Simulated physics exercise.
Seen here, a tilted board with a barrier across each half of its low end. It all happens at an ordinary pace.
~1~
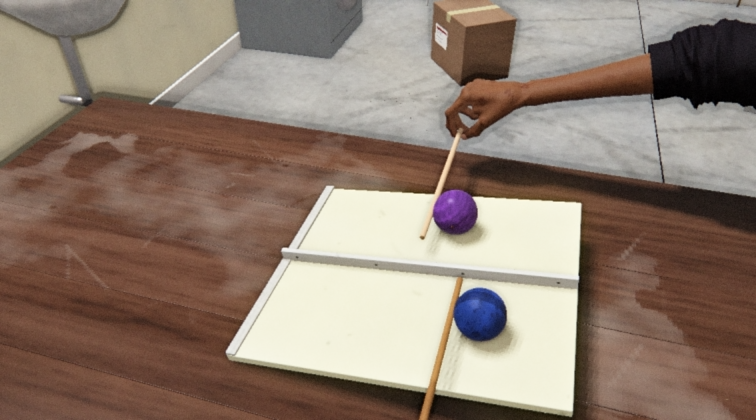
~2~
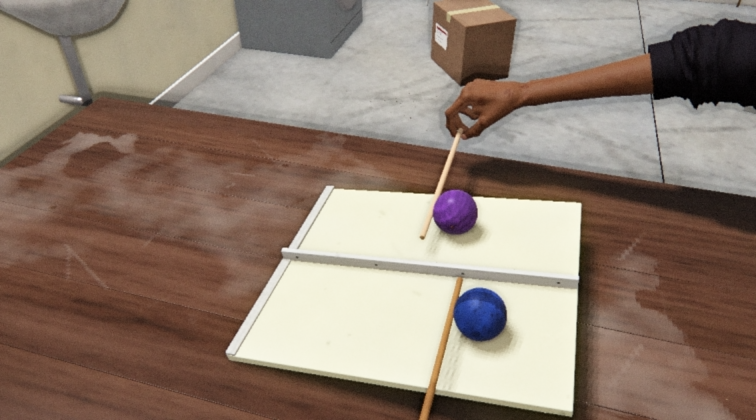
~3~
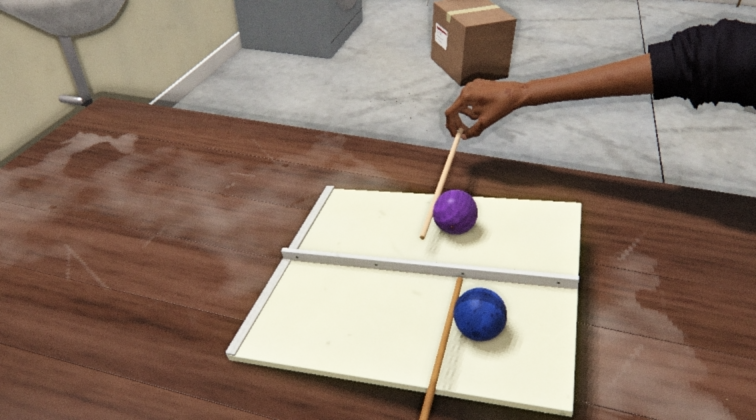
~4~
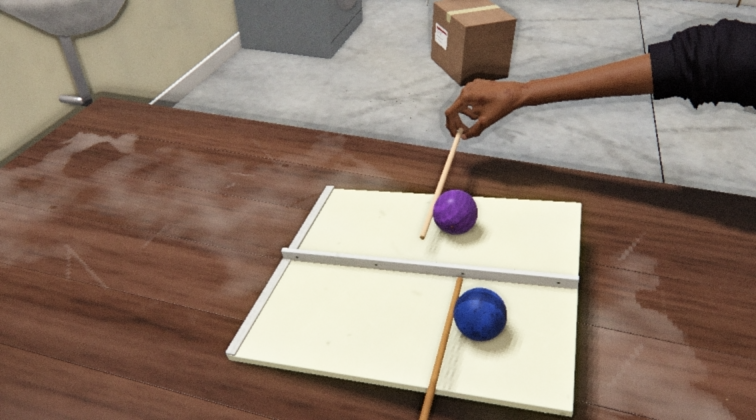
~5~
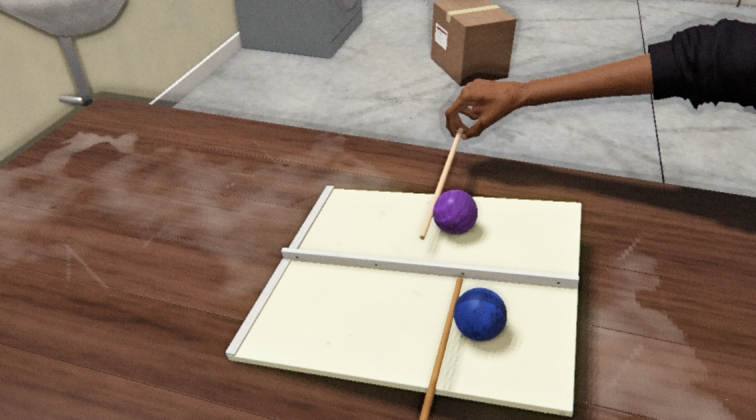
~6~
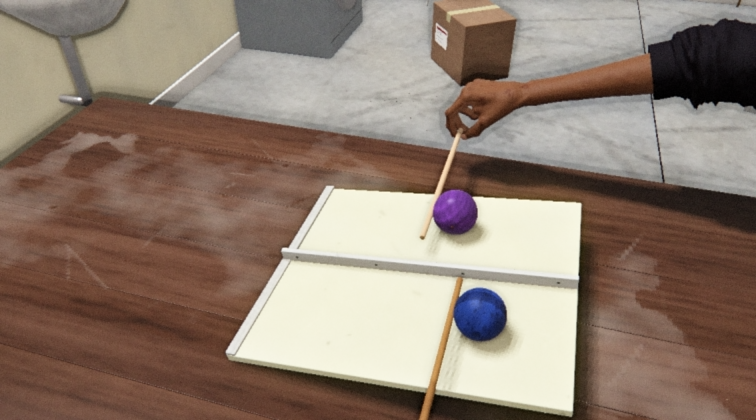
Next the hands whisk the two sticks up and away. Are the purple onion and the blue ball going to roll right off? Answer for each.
As it turns out, the purple onion runs past the strip, the blue ball runs past the strip.
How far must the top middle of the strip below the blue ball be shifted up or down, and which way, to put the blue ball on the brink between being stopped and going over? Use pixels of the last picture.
About 4 pixels up.
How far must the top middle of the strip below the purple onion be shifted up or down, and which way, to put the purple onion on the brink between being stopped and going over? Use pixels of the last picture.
A shift of 4 pixels, going up.
Then, 0.80 s past the last view, purple onion rolling on the board near (312, 199); blue ball rolling on the board near (302, 294).
Finally, the purple onion goes over the end; the blue ball goes over the end.
